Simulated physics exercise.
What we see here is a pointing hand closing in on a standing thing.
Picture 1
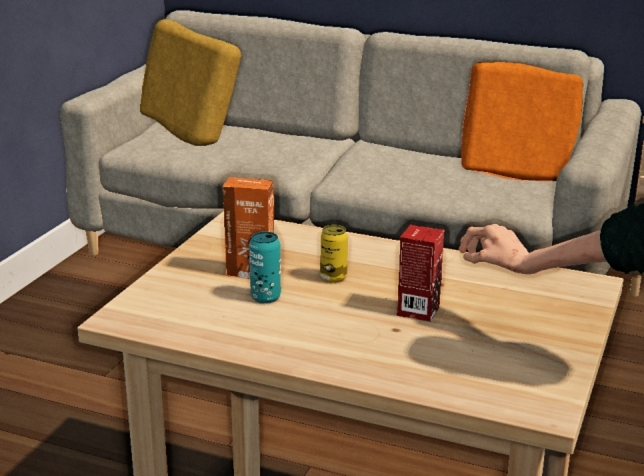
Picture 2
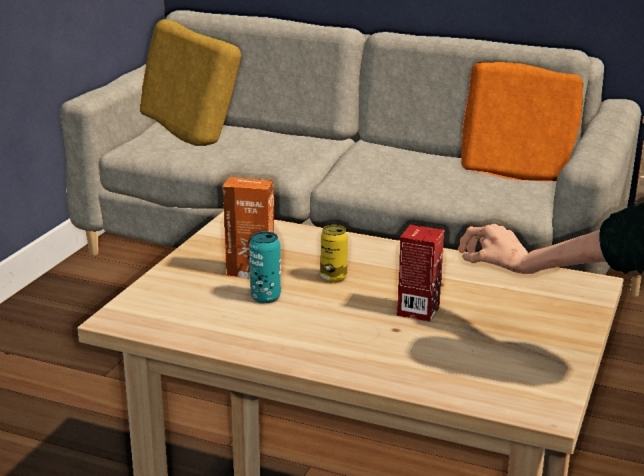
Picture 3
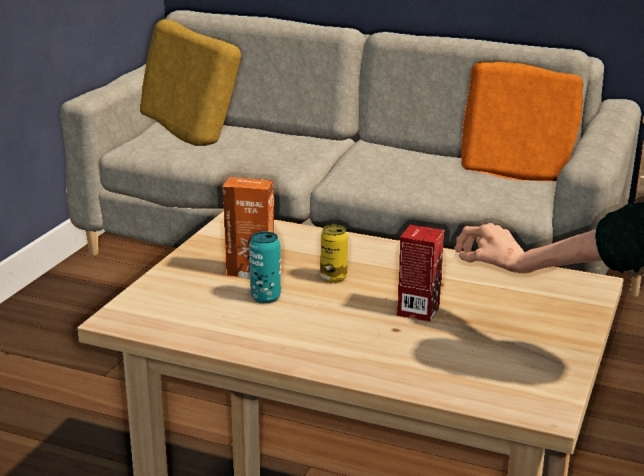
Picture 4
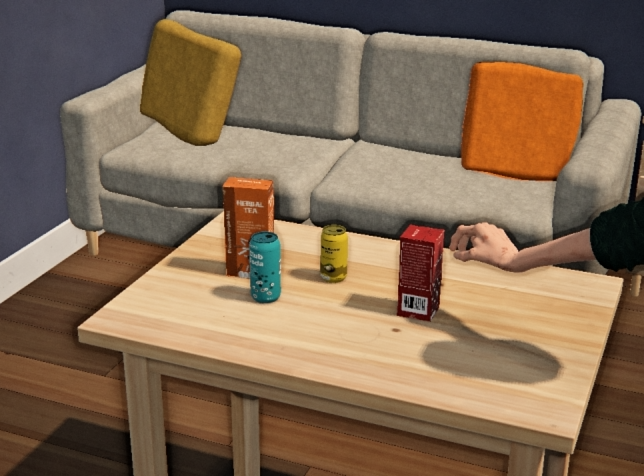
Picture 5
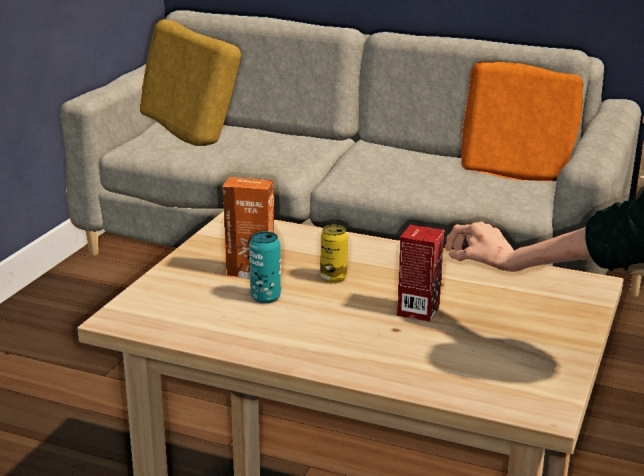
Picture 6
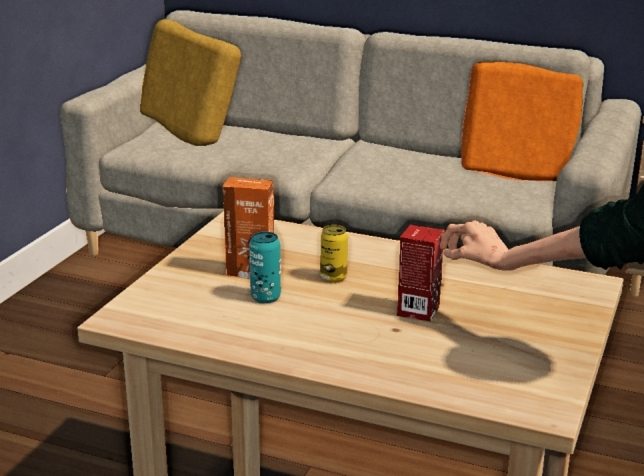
On a wooden table before a grey sofa, a hand edges slightly left toward a standing red carton, which stays still.
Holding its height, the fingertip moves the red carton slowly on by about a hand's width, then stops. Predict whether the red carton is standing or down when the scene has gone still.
It overturns.
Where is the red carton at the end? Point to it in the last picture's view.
Around (358, 285).
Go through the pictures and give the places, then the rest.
The first picture shows red carton (420, 273).
The second picture shows red carton (420, 273).
The third picture shows red carton (420, 273).
The fourth picture shows red carton (420, 273).
The fifth picture shows red carton (420, 273).
The sixth picture shows red carton (420, 273).
Then, 0.40 s later than the last frame, red carton tilted by 15° near (409, 268).
Then, 0.80 s later than the last frame, red carton tilted by 43° near (387, 267).
Then, 0.90 s later than the last frame, red carton tilted by 71° near (369, 275).
Then, 1.00 s later than the last frame, red carton on its side near (358, 284).
When it is over, lying over on the table, red carton. End places, in pixels of the last picture, red carton near (358, 285).
